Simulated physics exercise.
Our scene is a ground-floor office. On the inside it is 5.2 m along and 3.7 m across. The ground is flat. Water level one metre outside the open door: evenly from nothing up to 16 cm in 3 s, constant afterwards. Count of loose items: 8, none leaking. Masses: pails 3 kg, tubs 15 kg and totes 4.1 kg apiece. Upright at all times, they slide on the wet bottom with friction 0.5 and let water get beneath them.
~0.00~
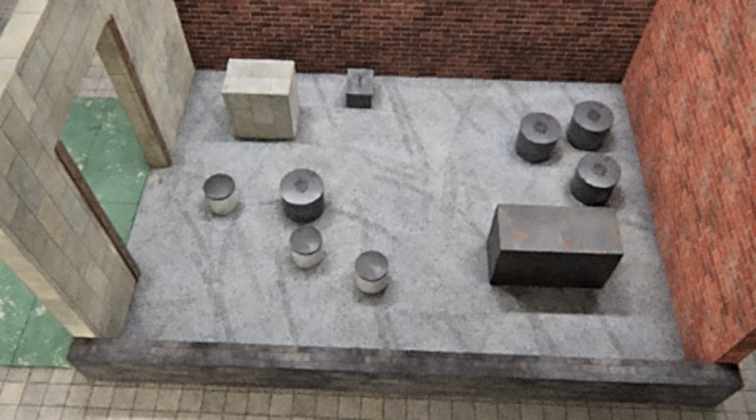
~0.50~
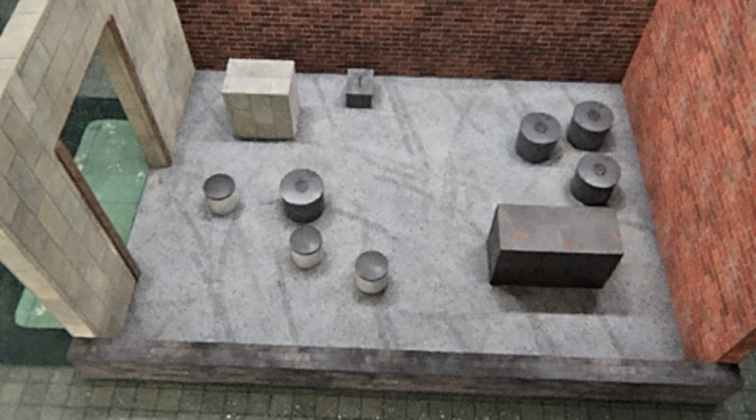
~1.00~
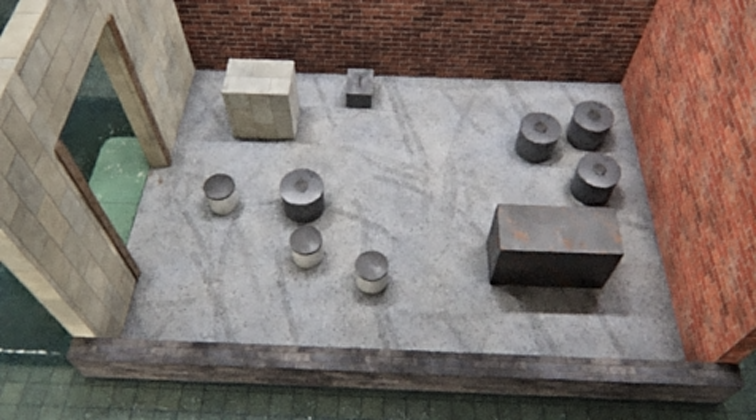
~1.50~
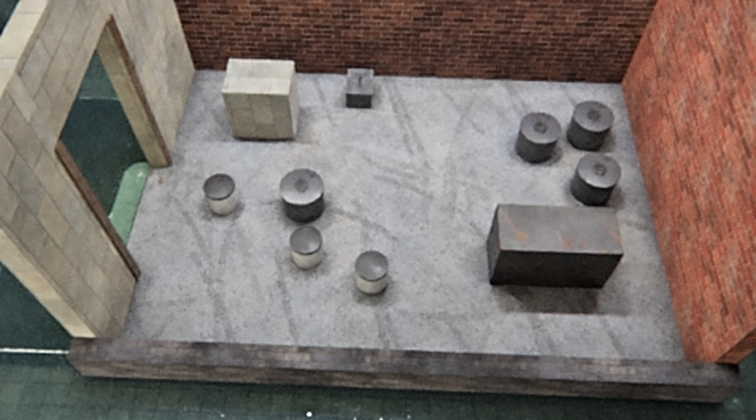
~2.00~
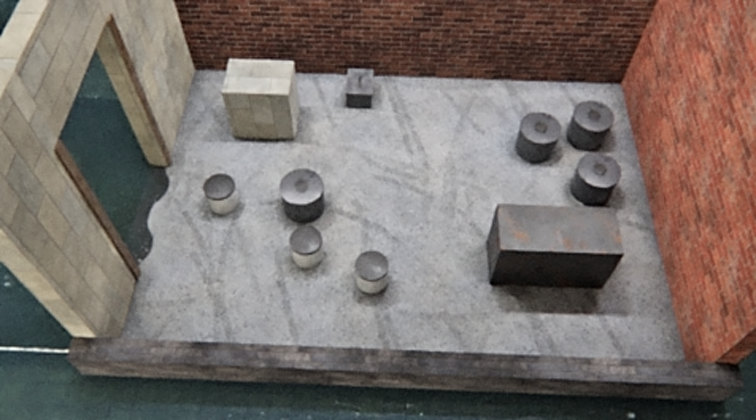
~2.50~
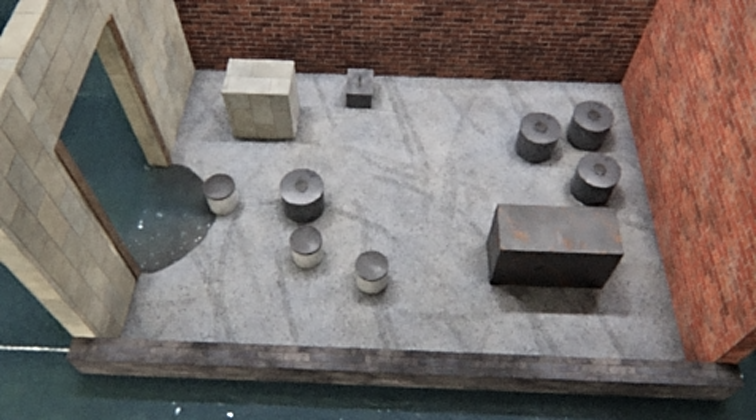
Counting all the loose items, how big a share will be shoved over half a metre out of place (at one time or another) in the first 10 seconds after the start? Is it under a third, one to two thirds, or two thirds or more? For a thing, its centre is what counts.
One to two thirds.
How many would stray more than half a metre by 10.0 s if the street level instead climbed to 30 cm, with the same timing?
The count would be 8.
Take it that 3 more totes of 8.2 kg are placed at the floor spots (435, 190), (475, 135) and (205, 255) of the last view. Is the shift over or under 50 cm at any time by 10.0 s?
Order as asked - falls below the limit, falls below the limit, exceeds the limit.
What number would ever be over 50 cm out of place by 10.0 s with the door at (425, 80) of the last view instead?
You'd get 1 in that case.
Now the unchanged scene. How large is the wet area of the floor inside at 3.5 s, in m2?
At that time the wet patch spans about 2.5 m2.
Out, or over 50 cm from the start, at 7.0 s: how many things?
At that time I count 3.
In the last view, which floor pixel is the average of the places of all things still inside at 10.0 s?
Somewhere near (524, 178).
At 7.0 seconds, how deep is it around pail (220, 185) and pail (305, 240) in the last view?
Depths: Near 2 cm, then near 5 cm.
After 3.5 s 1 of 8 are over 50 cm from their spots; 0 afloat.
After 4.5 s 1 of 8 are over 50 cm from their spots; 0 afloat.
After 7.0 s 3 of 8 are over 50 cm from their spots; 2 afloat.
After 10.0 s 3 of 8 are over 50 cm from their spots, and 3 have been at some point; 4 afloat.
